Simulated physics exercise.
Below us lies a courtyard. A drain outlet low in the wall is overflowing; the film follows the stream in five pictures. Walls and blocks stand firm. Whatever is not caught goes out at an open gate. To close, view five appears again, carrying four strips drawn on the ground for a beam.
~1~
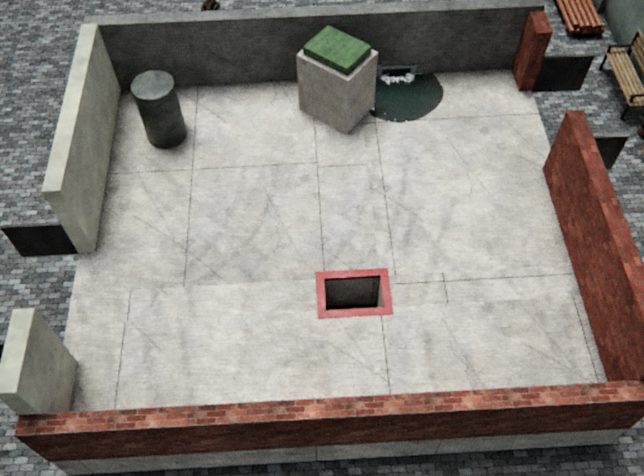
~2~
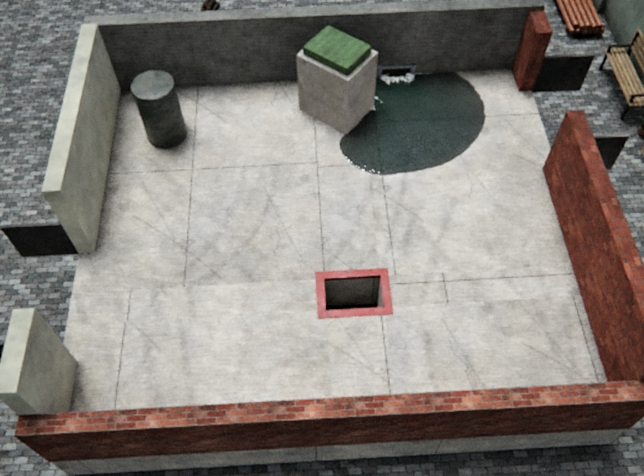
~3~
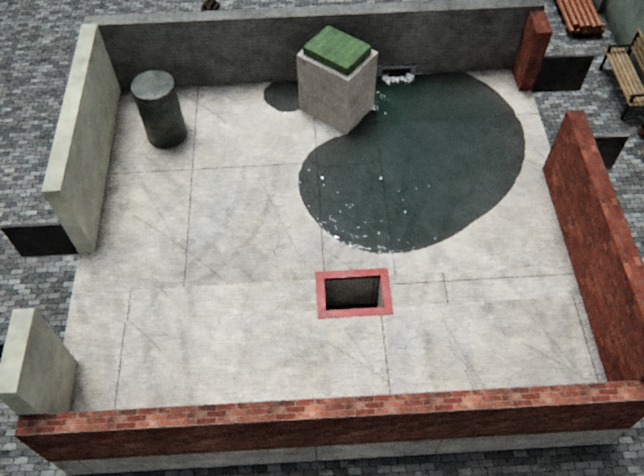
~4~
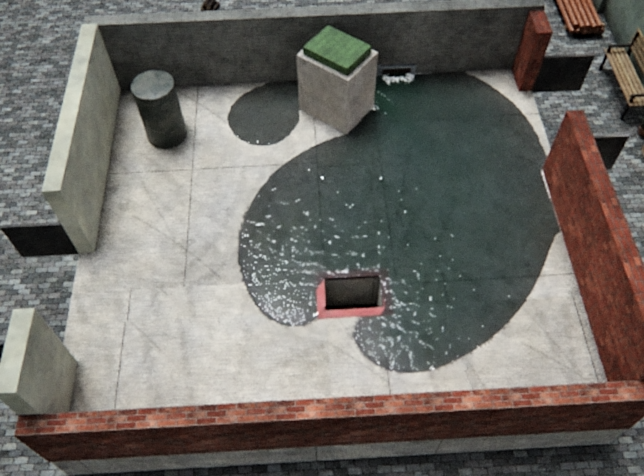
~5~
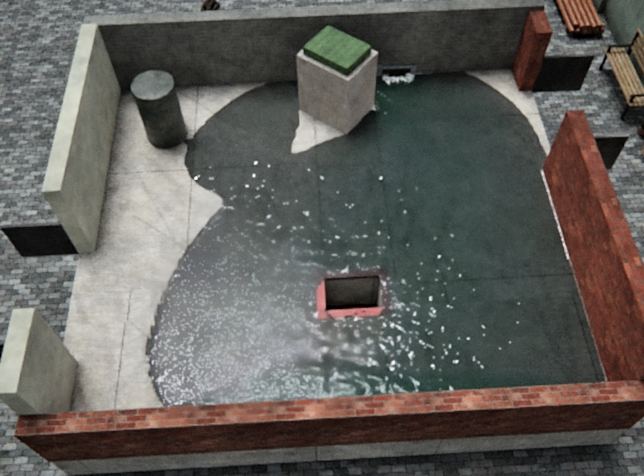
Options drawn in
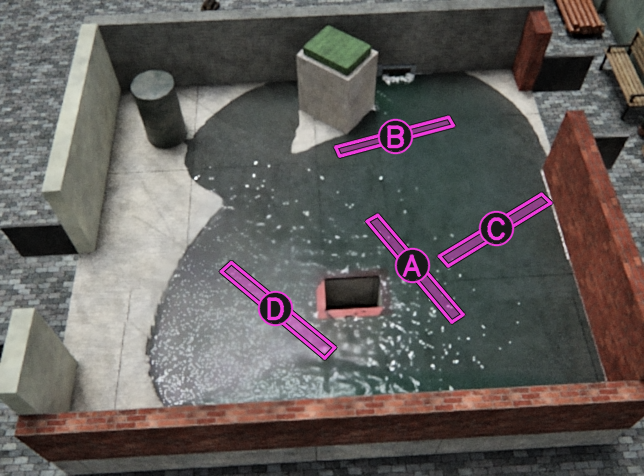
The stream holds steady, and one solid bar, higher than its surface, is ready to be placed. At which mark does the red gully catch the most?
C.
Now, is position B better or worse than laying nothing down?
Worse.
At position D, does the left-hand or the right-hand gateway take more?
More leaves on the left.
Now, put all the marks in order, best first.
C, D, A, B.
On the marked copy, A from (372, 218) to (457, 318); B from (337, 151) to (451, 121); C from (443, 261) to (546, 198); D from (226, 267) to (329, 352).
Choosing A, about 15 % of the stream runs into the red gully, about 83 % out by the gates.
Choosing B, about 3 % of the stream runs into the red gully, about 90 % out by the gates.
Choosing C, about 52 % of the stream runs into the red gully, about 45 % out by the gates.
Choosing D, about 32 % of the stream runs into the red gully, about 65 % out by the gates.
